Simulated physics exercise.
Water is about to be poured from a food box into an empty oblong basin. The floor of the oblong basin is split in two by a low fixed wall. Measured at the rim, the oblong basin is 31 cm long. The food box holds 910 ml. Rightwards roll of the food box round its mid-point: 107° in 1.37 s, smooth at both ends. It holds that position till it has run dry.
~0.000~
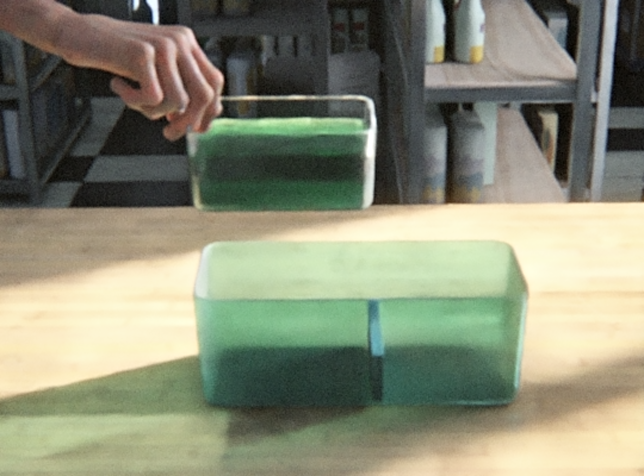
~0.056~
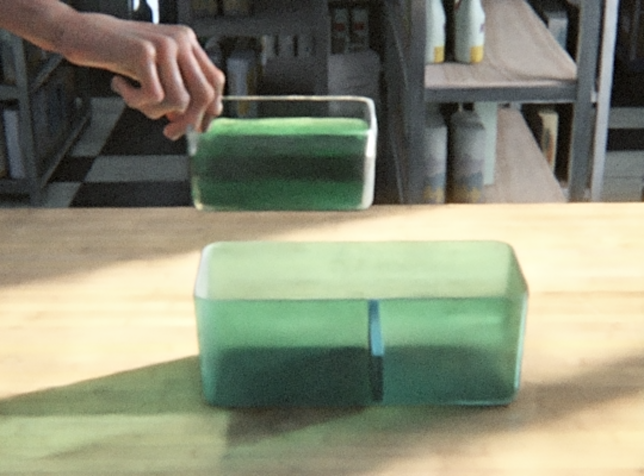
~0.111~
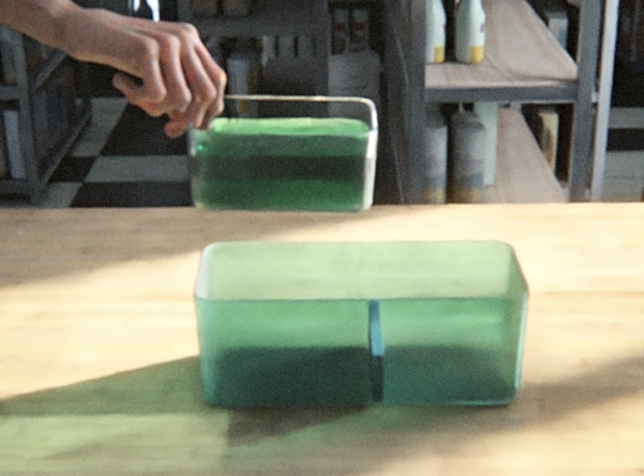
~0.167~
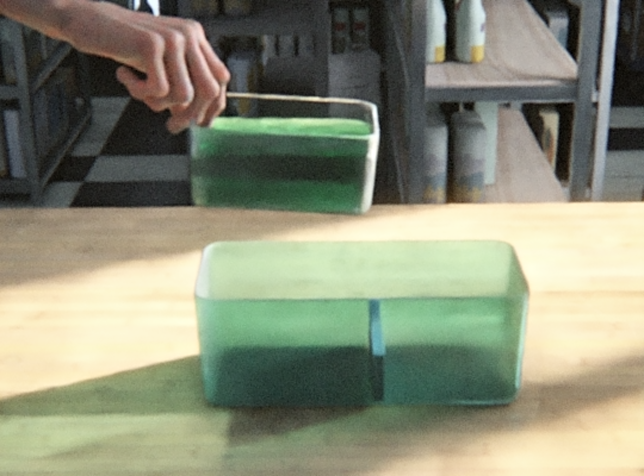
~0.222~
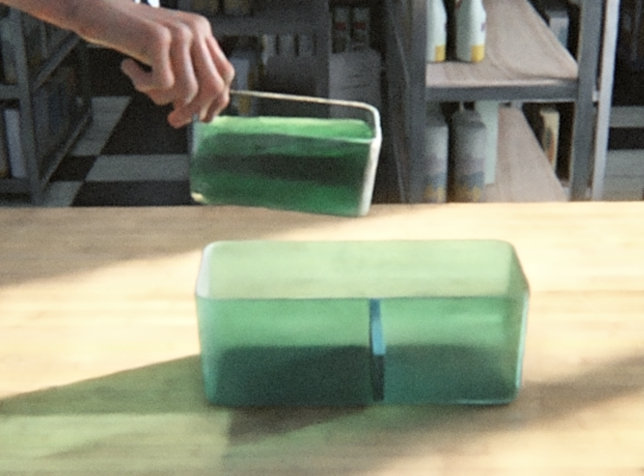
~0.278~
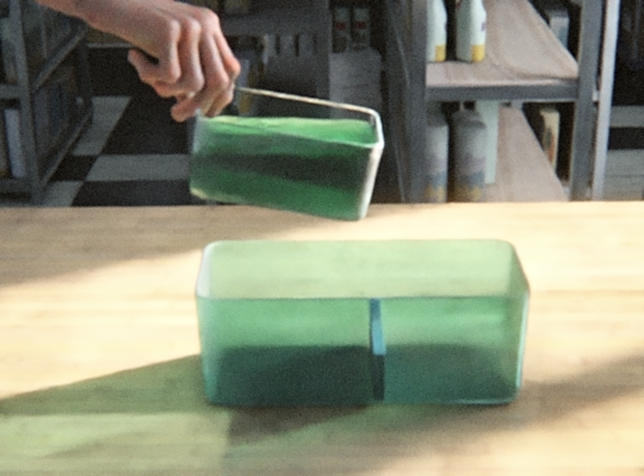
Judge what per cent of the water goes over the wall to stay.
70 percent, roughly.
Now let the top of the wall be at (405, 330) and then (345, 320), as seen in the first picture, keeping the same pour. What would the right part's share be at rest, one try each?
55 then 85 %.
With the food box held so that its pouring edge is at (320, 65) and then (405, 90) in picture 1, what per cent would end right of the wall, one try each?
About 60 %, then about 75 %.
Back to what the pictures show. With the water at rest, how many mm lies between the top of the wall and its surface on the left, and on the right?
About 40 mm left, about 10 mm right.
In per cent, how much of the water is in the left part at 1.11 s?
Around 9 in a hundred.
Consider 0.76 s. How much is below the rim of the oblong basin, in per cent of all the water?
Estimate - around 20 in a hundred parts.
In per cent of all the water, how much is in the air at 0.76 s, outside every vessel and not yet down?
Near 32 per cent at that time.
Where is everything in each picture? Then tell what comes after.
In the first picture, it leans 0°; its right rim is at (372, 116); the water meets the walls at (198, 135) and (368, 133); the oblong basin's rim runs from (199, 272) to (520, 269); the wall's top is at (375, 326).
In the second picture, it leans 0°; its right rim is at (372, 117); the water meets the walls at (198, 135) and (369, 134).
In the third picture, it leans 2°; its right rim is at (373, 119); the water meets the walls at (198, 134) and (370, 134).
In the fourth picture, it leans 4°; its right rim is at (375, 122); the water meets the walls at (199, 134) and (371, 136).
In the fifth picture, it leans 7°; its right rim is at (377, 126); the water meets the walls at (200, 133) and (373, 135).
In the sixth picture, it leans 11°; its right rim is at (378, 131); the water meets the walls at (200, 133) and (373, 135).
By 0.76 s the tilt is 62° and 48 per cent is still to pour, 0 is left of the wall and 19 right of it.
By 1.11 s the tilt is 97° and 9 per cent is still to pour, 9 is left of the wall and 71 right of it.
By 1.47 s the tilt is 107° and 0 per cent is still to pour, 22 is left of the wall and 70 right of it.
By 1.87 s the tilt is 107° and 0 per cent is still to pour, 23 is left of the wall and 70 right of it.
At rest 23 per cent lies left of the wall, 70 right of it and 7 outside.
